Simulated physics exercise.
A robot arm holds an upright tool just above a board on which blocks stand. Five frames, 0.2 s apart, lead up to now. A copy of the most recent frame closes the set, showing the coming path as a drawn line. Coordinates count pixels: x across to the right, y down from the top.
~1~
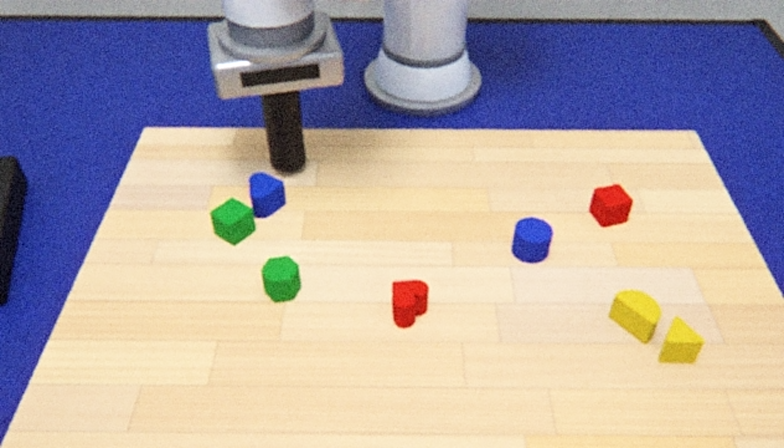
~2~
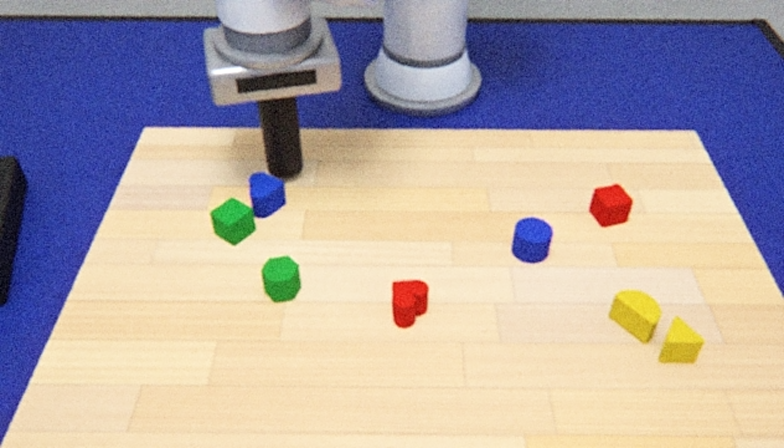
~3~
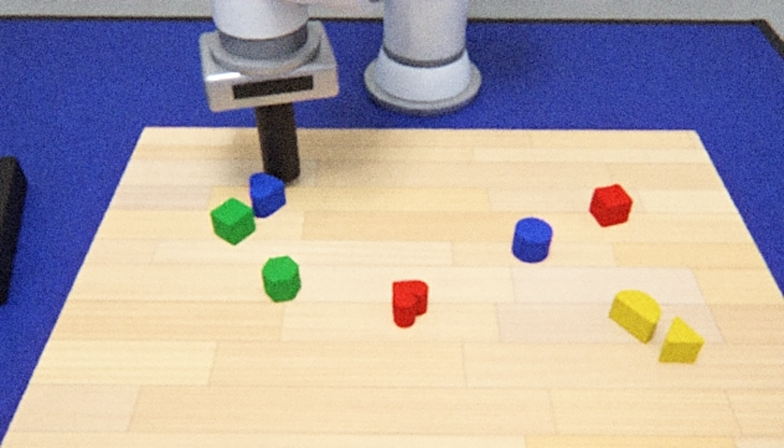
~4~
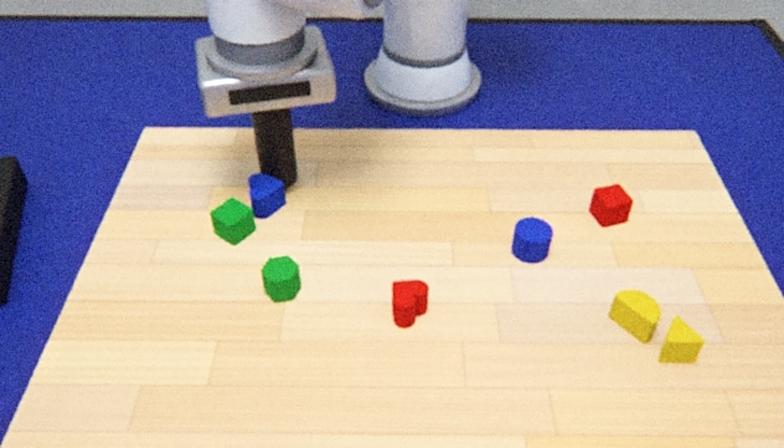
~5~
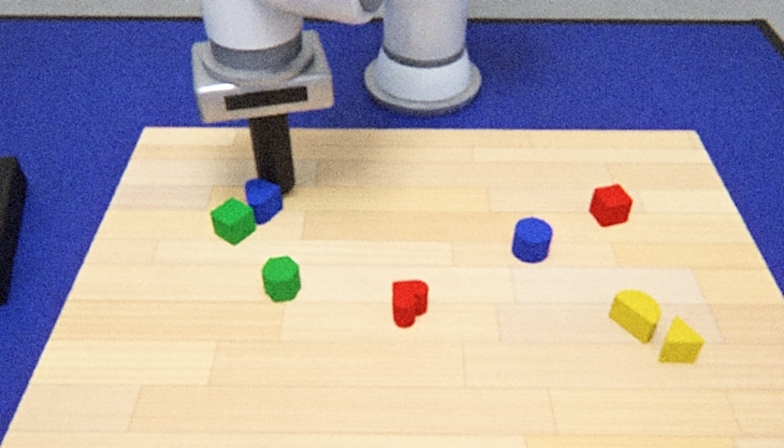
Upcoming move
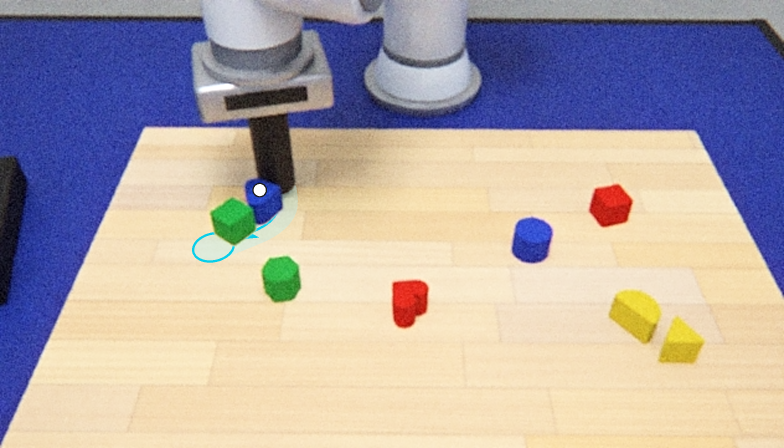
At the start, a robot arm holds a dark upright tool near the back left of a wooden board scattered with red, blue, green and yellow blocks. The tool moves slightly forward and left toward the blue heart block, then nudges it a little toward the green square block.
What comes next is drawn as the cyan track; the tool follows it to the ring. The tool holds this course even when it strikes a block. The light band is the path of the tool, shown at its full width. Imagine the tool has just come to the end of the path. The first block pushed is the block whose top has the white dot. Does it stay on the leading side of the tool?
It will get left beside or behind the tool.
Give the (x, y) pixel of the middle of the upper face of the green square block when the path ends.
Near (166, 239).
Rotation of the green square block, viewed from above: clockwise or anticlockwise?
From above, it turns clockwise.
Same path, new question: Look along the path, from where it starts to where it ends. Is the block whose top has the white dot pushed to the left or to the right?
Leftward.
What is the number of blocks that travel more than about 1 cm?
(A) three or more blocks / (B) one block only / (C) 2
Answer: C.
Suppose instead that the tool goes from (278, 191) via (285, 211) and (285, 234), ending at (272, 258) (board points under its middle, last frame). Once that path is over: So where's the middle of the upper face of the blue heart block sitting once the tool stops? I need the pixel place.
If I read the scene right, the answer is (231, 239).
Drawn move, from (278, 191) via (276, 214) and (249, 233), ending at (214, 247); the dot is on the blue heart block.
The first path, step by step. One third of the way, tool (275, 208); green square block (221, 219), turned 45° clockwise; blue heart block (253, 215).
Two thirds of the way, tool (247, 226); green square block (194, 230), turned 65° clockwise; blue heart block (228, 236).
At the end, tool (212, 240); green square block (166, 239), turned 75° clockwise; blue heart block (215, 250), turned 50° anticlockwise; green six-sided block still.
